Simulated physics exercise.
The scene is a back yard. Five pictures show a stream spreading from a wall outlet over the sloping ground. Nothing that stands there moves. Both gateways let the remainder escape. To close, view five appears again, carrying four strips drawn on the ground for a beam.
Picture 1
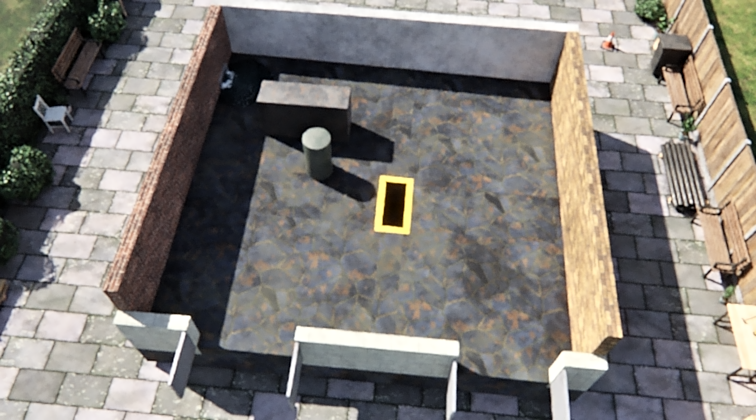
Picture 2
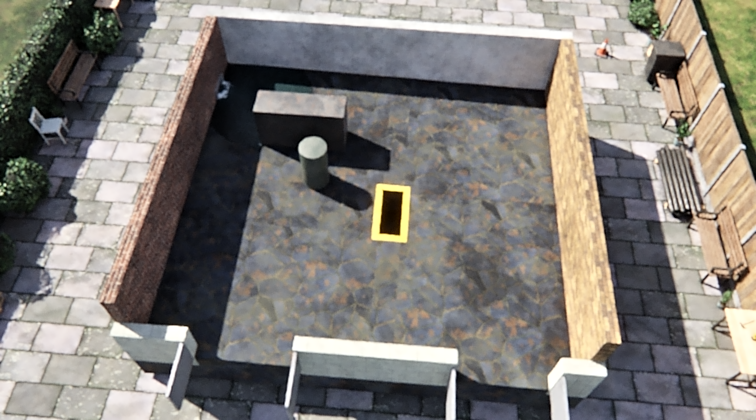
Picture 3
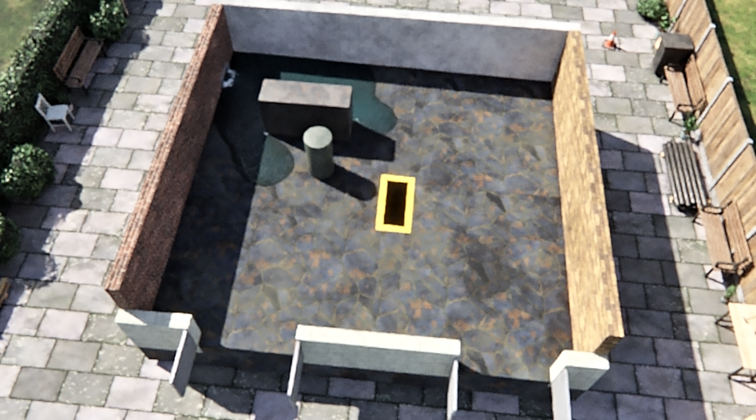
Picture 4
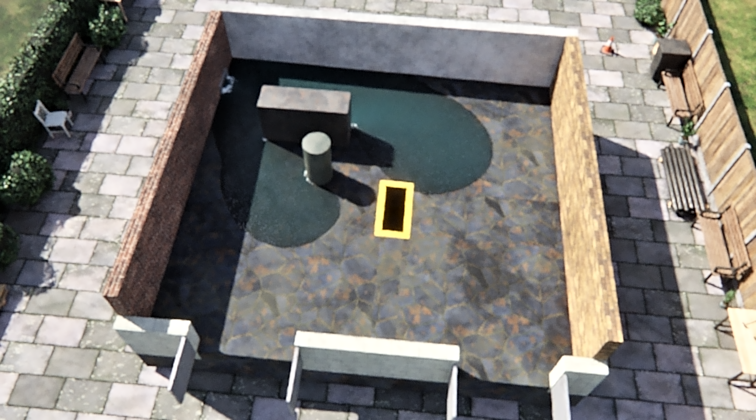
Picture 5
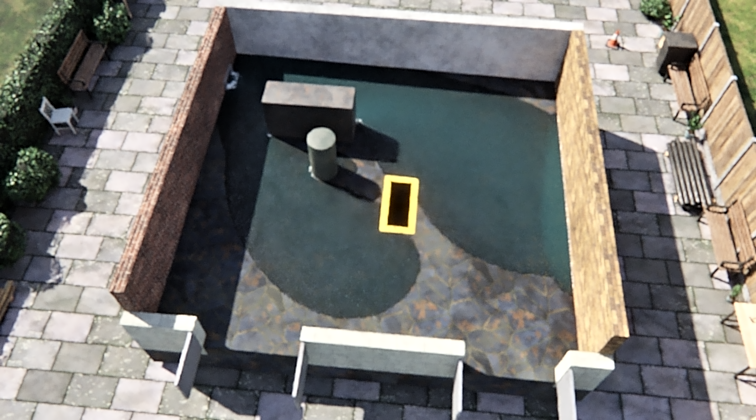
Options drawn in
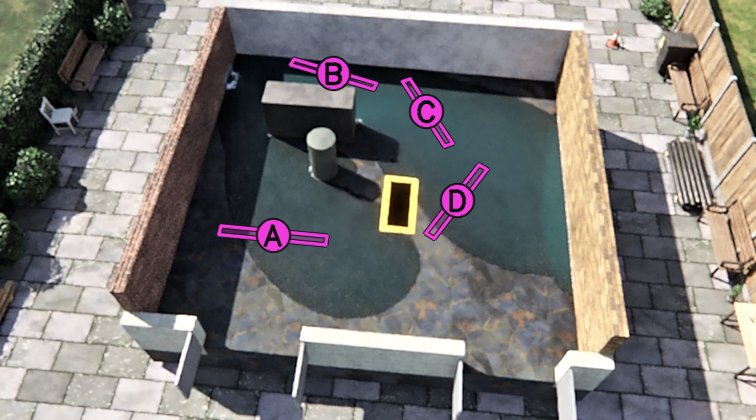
Dark water spreads from behind a low block across the walled yard, reaching the yellow-framed gully.
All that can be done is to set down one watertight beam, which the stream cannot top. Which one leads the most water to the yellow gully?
It is D.
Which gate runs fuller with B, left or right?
The right one.
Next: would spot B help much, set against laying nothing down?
No, hardly at all.
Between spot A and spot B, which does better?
Here it is spot A.
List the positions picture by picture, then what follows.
In the first picture, outfall at (223, 76); yellow gully at (394, 204); open gate at (501, 365); open gate at (251, 339); front seen at (248, 100), 3 % of the ground wet; yellow gully still dry.
In the second picture, front seen at (301, 93), 8 % of the ground wet; yellow gully still dry.
In the third picture, front seen at (388, 122), 16 % of the ground wet; yellow gully still dry.
In the fourth picture, front seen at (484, 163), 34 % of the ground wet; yellow gully still dry.
In the fifth picture, front seen at (563, 286), 59 % of the ground wet; yellow gully taking water.
On the marked copy, A from (219, 230) to (326, 240); B from (292, 62) to (374, 86); C from (406, 80) to (448, 144); D from (430, 235) to (483, 167).
If A is chosen, about 8 % of the stream goes into the yellow gully, about 92 % out by the gates.
If B is chosen, about 4 % of the stream goes into the yellow gully, about 96 % out by the gates.
If C is chosen, about 8 % of the stream goes into the yellow gully, about 92 % out by the gates.
If D is chosen, about 14 % of the stream goes into the yellow gully, about 86 % out by the gates.
